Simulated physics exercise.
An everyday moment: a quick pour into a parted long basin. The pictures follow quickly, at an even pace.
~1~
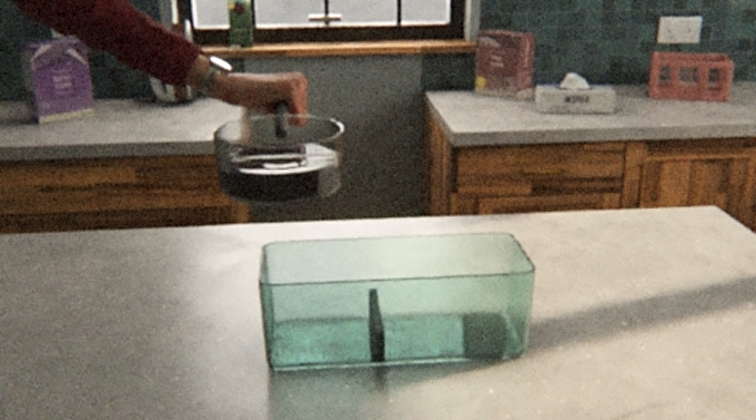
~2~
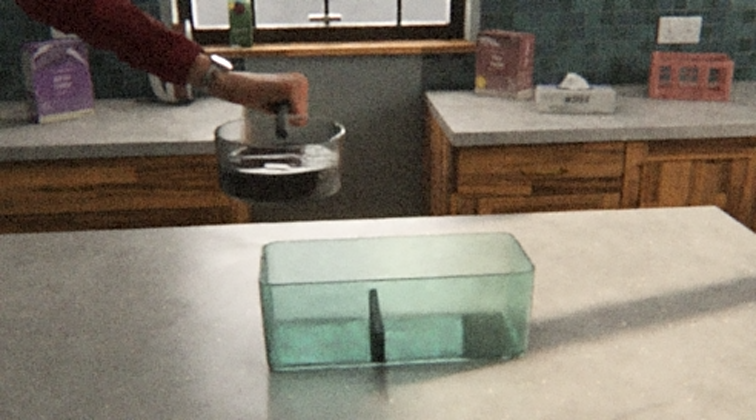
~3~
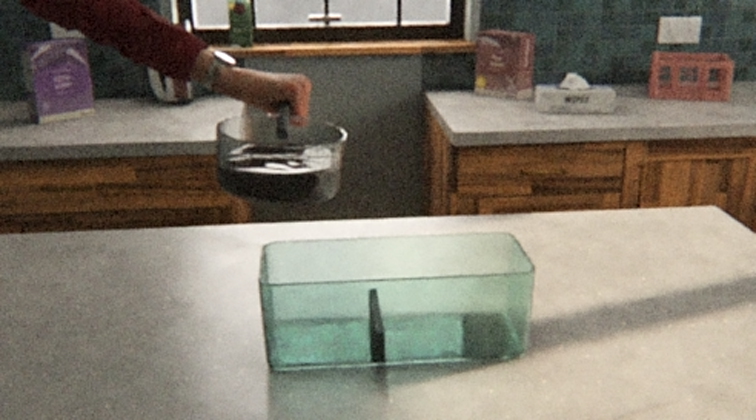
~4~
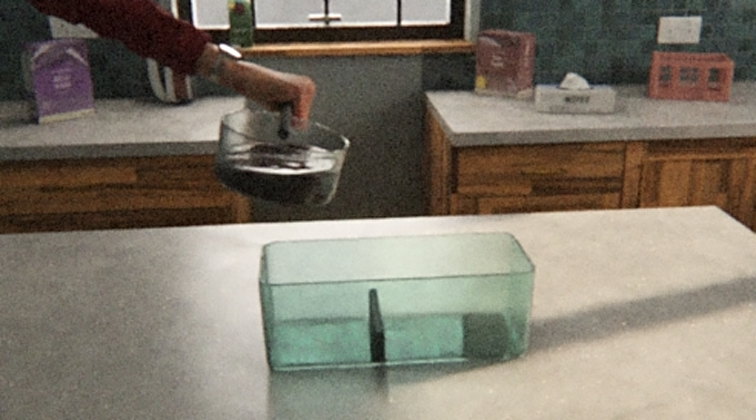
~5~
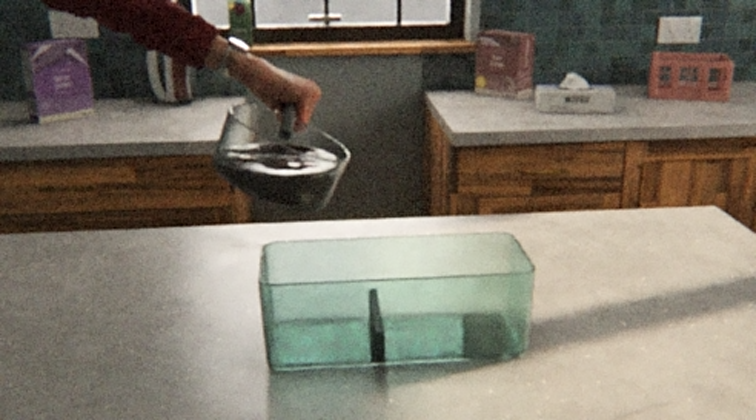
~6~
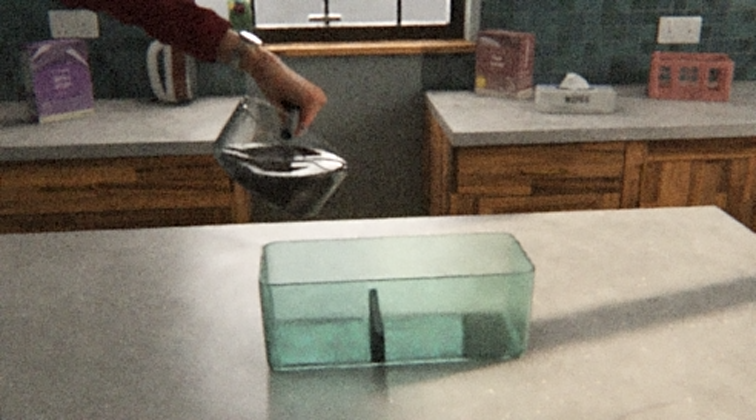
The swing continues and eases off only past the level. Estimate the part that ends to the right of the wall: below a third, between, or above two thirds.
It comes to from a third to two thirds.
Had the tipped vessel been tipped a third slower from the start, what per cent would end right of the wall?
Roughly 50 in a hundred.
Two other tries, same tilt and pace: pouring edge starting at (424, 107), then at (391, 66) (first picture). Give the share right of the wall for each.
About 90 and 90 per cent.
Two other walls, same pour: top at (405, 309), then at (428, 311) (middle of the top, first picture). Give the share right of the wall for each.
Near 5 % and 15 %.
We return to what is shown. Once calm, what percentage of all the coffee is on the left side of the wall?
About 55 per cent.
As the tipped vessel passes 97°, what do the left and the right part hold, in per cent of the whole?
Left: 10 %. Right: 25 %.
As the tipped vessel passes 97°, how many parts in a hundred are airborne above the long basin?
Some 35 per cent.
A moment on, the tilt is 97° and 25 per cent is still to pour, 10 is left of the wall and 27 right of it.
Next, the tilt is 110° and 5 per cent is still to pour, 45 is left of the wall and 43 right of it.
Then the tilt is 110° and 0 per cent is still to pour, 55 is left of the wall and 43 right of it.
Later the tilt is 110° and 0 per cent is still to pour, 55 is left of the wall and 43 right of it.
At rest 55 per cent lies left of the wall, 44 right of it and 1 outside.
